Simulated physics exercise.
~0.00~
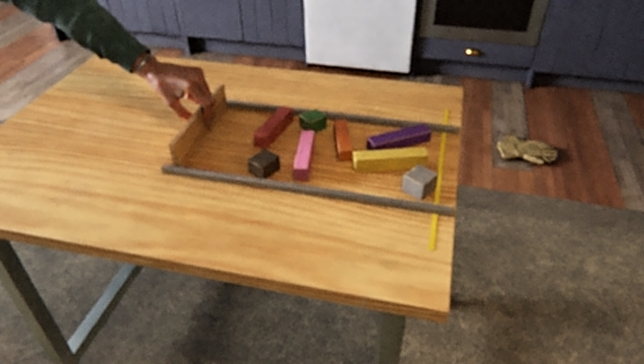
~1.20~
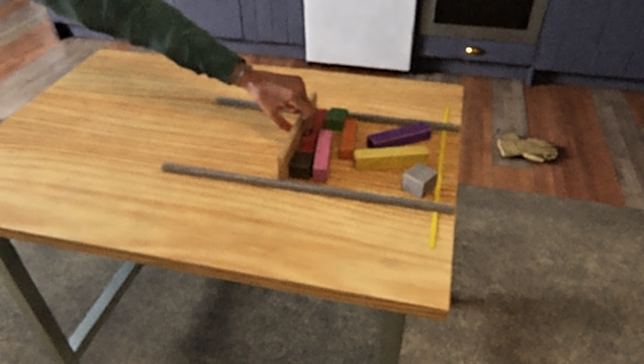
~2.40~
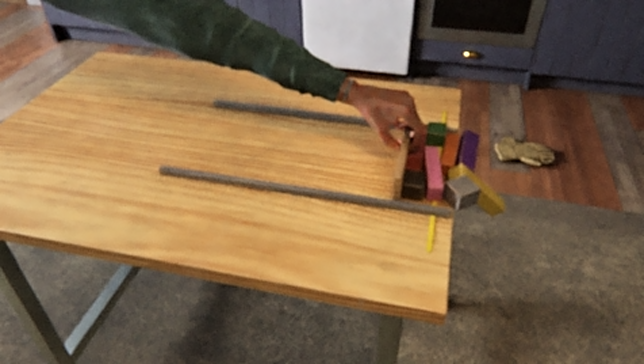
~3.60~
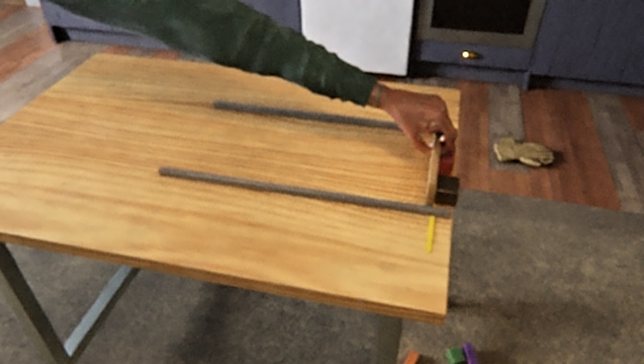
On a wooden table, a hand pushed an upright board to the right between two grey rails, bunching up the colourful bars and blocks and shoving them over the end, until several lay on the floor and the board stood near the edge.
